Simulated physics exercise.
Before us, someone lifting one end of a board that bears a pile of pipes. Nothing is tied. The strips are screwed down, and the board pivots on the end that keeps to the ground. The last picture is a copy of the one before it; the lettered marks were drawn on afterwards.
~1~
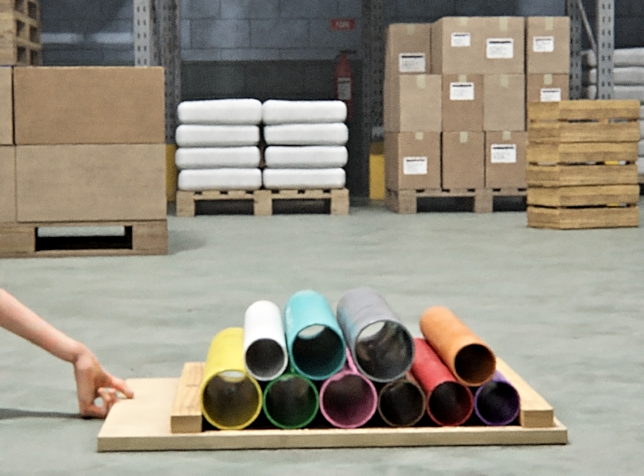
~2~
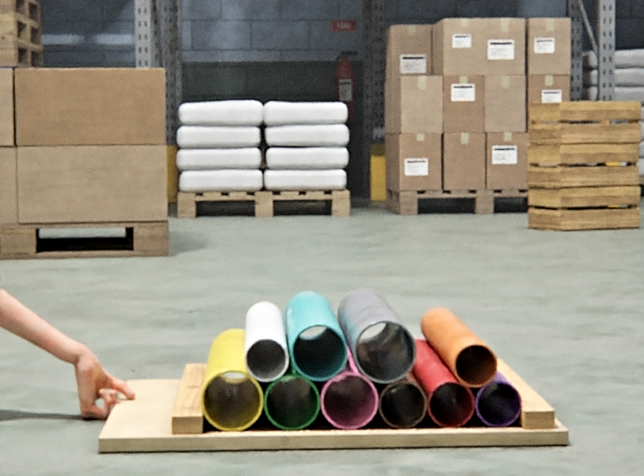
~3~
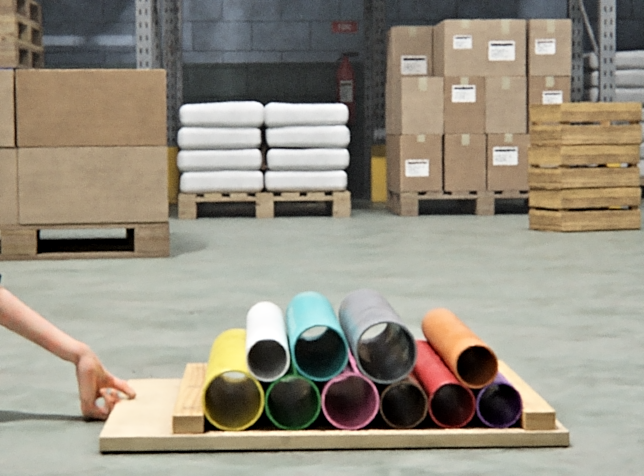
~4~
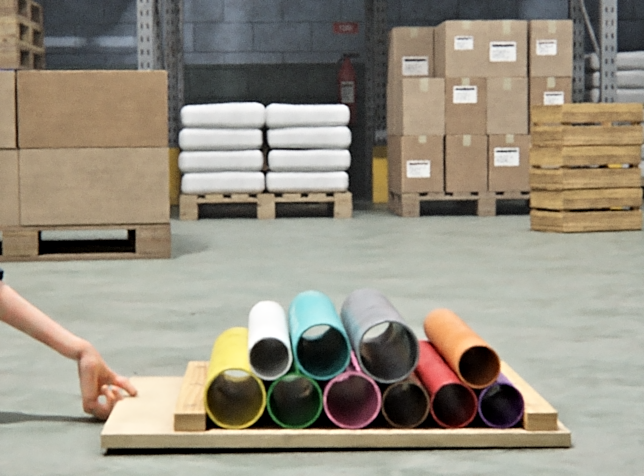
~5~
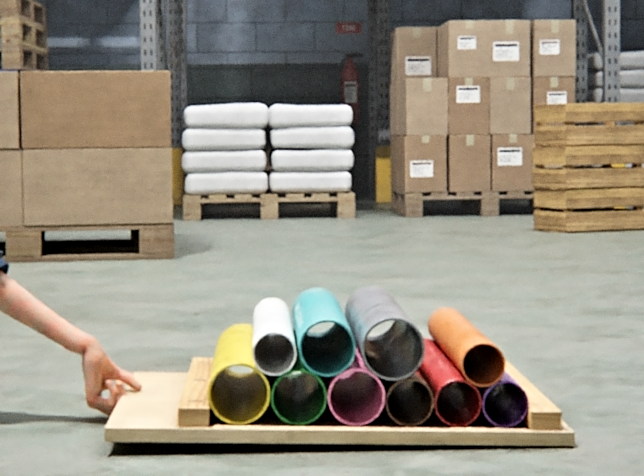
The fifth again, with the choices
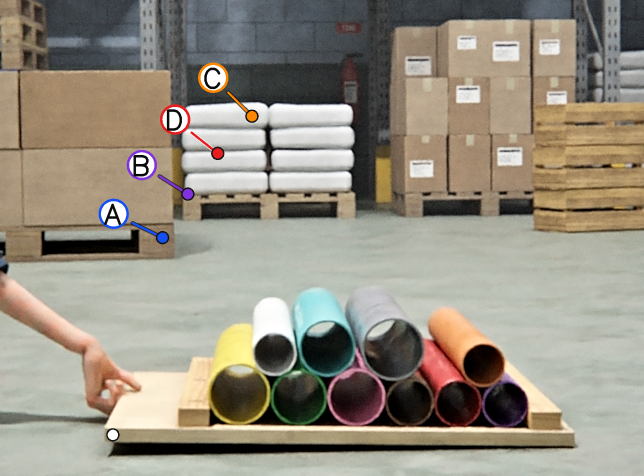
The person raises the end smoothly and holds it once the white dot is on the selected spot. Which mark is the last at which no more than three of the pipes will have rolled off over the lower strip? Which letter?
The last mark within the limit is A.
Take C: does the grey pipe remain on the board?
No, with C.
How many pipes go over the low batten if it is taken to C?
With C, four.
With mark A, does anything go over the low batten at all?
At A: Yes.
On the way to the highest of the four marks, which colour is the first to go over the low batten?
The orange one.
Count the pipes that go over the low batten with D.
It comes to four.
On the marked copy, A at (163, 238); B at (188, 194); C at (252, 116); D at (218, 153); the white dot at (113, 435).
Following A. Soon after the start, board at 16°.
Later, board at 27°.
In the end, board at 27°, two over the low batten (orange, grey).
As for the rest, B four over the low batten (turquoise, white, orange, grey); C four over the low batten (turquoise, white, orange, grey); D four over the low batten (turquoise, white, orange, grey).
